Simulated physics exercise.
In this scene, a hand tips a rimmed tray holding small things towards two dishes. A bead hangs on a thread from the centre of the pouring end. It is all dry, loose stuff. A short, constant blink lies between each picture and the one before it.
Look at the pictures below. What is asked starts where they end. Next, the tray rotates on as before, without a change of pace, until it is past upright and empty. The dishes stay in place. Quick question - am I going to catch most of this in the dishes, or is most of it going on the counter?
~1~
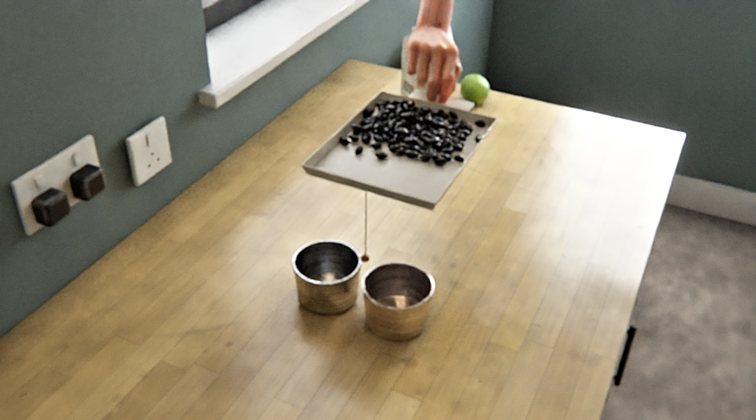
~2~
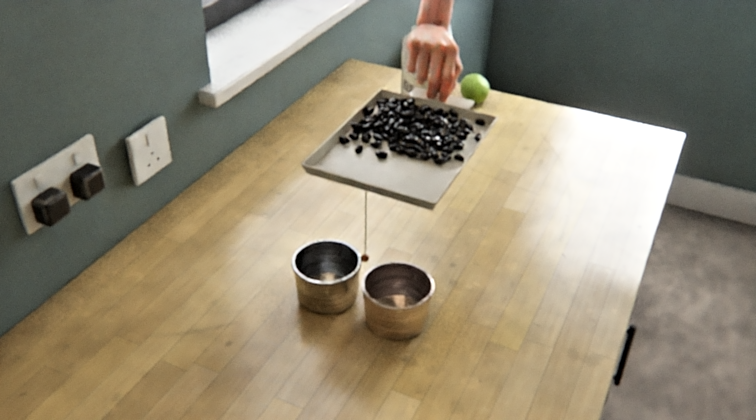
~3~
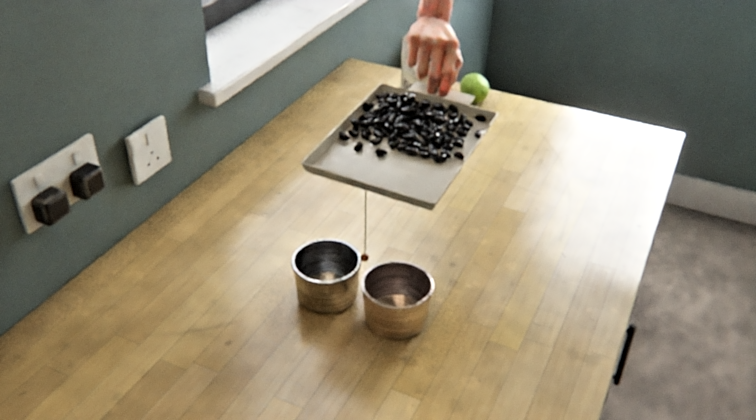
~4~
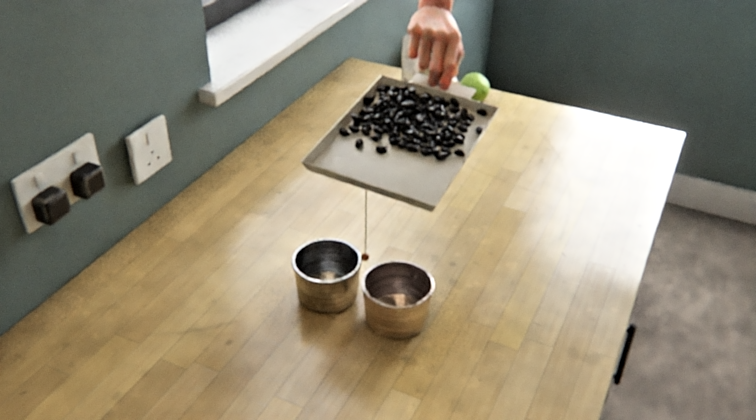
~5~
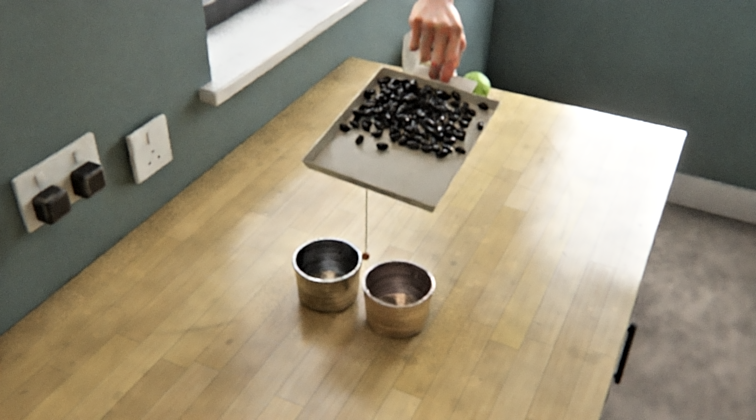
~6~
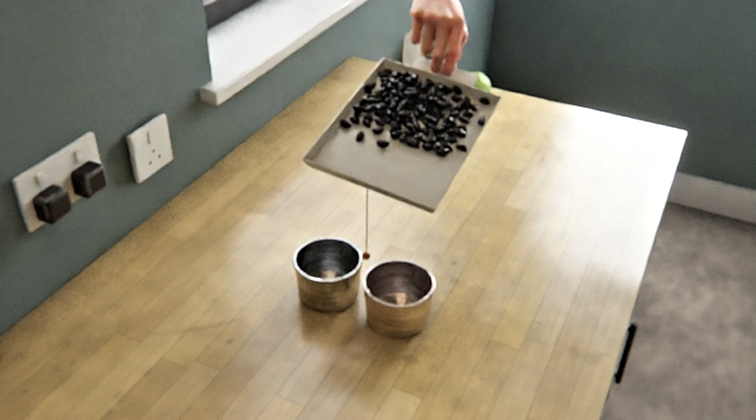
You'll catch most of it in the dishes.
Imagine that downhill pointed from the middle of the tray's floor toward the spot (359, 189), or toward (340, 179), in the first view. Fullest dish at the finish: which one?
Place one gives the leftmost dish, place two gives the leftmost dish.
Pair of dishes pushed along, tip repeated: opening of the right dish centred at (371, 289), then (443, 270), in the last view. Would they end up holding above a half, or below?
First place: Short of half; second place: Short of half.
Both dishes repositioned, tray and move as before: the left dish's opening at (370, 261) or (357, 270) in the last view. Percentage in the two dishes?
The first gives 60 %, the second 80 %.
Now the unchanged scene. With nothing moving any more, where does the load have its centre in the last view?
I'd mark it at roughly (403, 317).
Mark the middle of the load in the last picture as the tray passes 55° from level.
Roughly at (413, 172).
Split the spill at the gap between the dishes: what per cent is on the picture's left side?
Roughly 20 in a hundred.
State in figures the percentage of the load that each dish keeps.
Count per hundred - left dish ~ 0, right dish ~ 60.
Shortly afterwards, tray tipped steeply; the bulk on the tray; only a few in the right dish; only a few outside both; a little in the air.
Next, tray tipped right over; near a quarter on the tray; near a third in the right dish; near a quarter outside both; near a quarter in the air.
Some moments later, tray tipped past a quarter turn; near two thirds in the right dish; near a third outside both.
In the end, tray tipped past a quarter turn; near two thirds in the right dish; none at all in the left dish; near a third outside both.
